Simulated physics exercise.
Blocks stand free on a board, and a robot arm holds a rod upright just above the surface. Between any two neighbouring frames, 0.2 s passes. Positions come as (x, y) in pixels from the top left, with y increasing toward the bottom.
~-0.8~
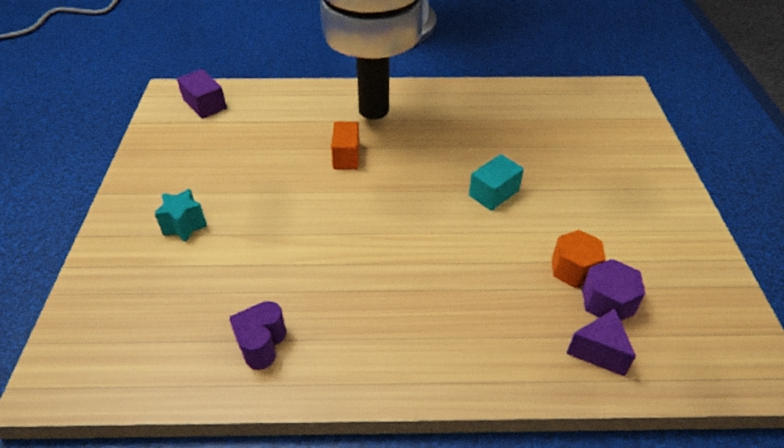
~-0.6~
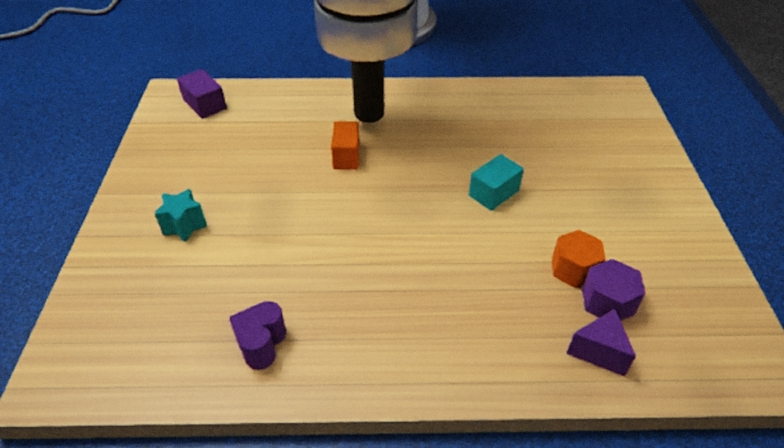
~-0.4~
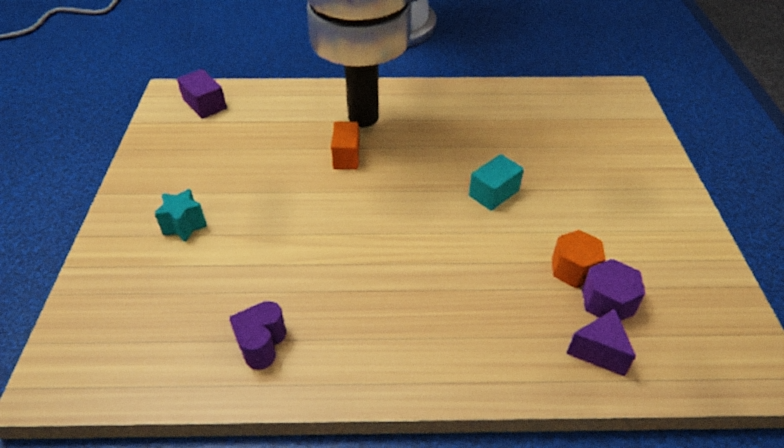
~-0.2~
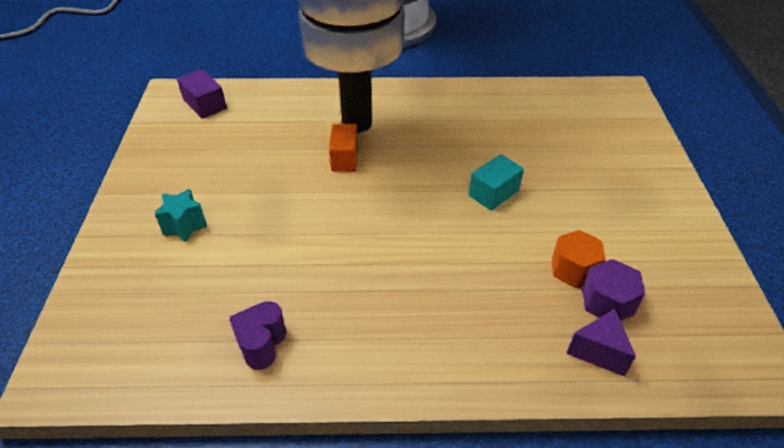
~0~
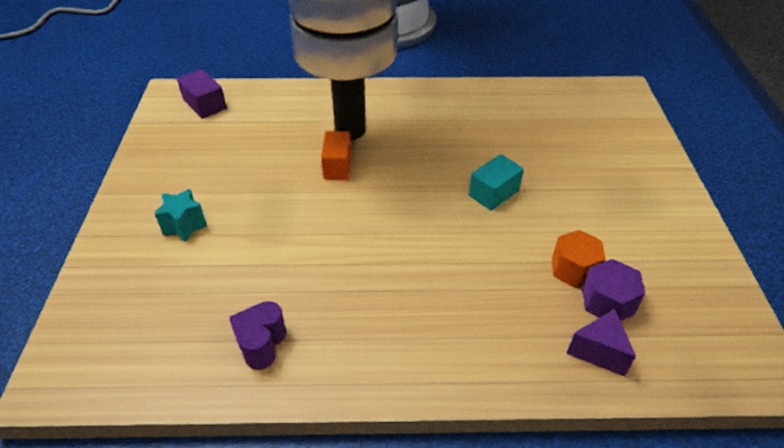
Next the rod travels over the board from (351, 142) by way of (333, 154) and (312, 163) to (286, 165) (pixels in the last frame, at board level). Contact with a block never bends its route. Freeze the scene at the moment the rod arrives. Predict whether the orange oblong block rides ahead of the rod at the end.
The block lies off to the side or behind.
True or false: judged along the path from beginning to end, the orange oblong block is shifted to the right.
Answer: False.
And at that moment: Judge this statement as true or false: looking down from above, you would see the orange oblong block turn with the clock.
It is false.
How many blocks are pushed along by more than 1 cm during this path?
It looks like one block will be pushed more than about 1 cm.
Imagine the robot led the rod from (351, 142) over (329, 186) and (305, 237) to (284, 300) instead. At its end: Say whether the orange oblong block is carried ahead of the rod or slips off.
The rod no longer has it in front.
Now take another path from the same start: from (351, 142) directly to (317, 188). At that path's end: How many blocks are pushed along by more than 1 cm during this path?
There will be one block that moves more than 1 cm.
On the path given first. Halfway along, rod at (322, 149); orange oblong block at (316, 165), turned 25° anticlockwise.
At the end, rod at (284, 154); orange oblong block at (311, 169), turned 45° anticlockwise.
